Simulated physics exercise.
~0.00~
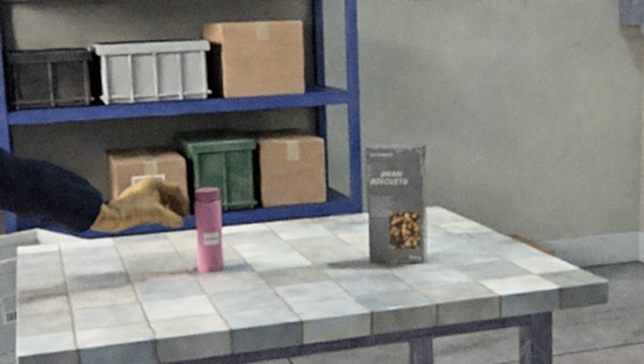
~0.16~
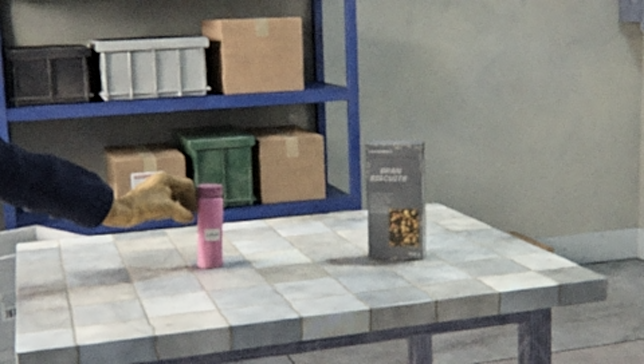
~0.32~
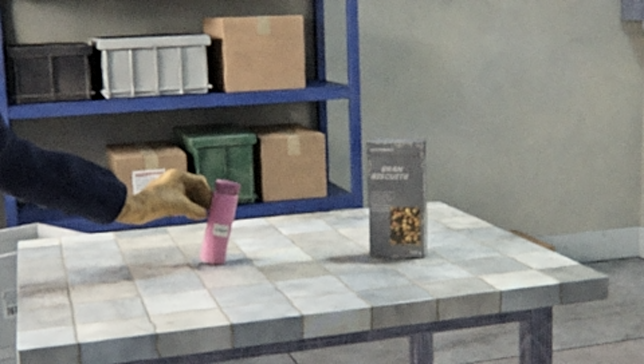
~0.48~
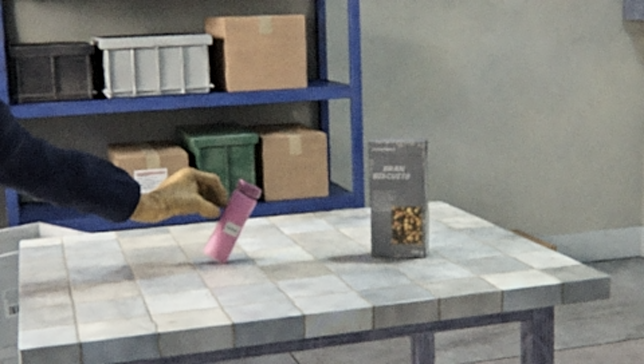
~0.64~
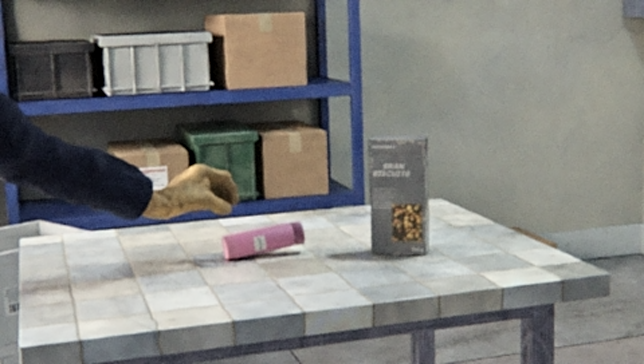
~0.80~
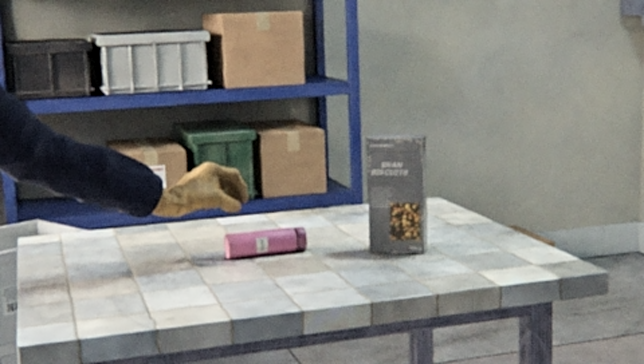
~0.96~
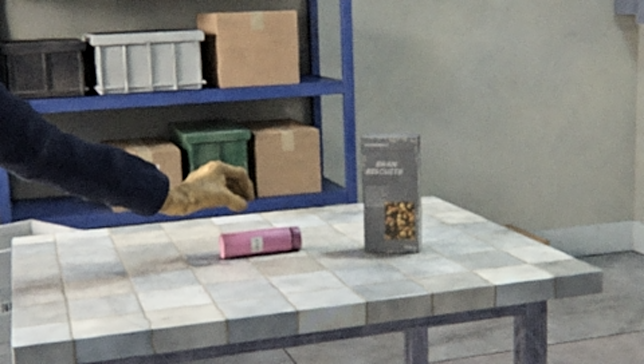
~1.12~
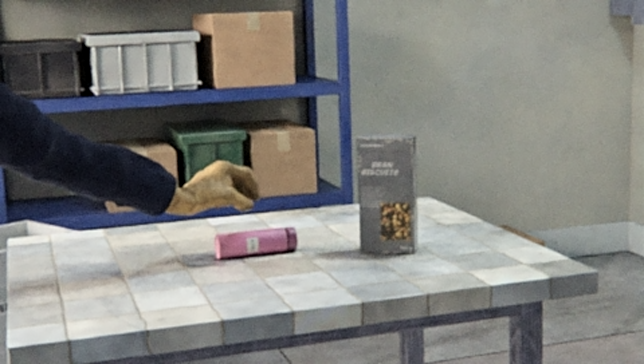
On a tiled table in front of blue storage shelves, a gloved hand reached in from the left and pushed a standing pink shaker, which leaned to the right and toppled onto its side, staying there while the grey packet beside it stood unmoved.
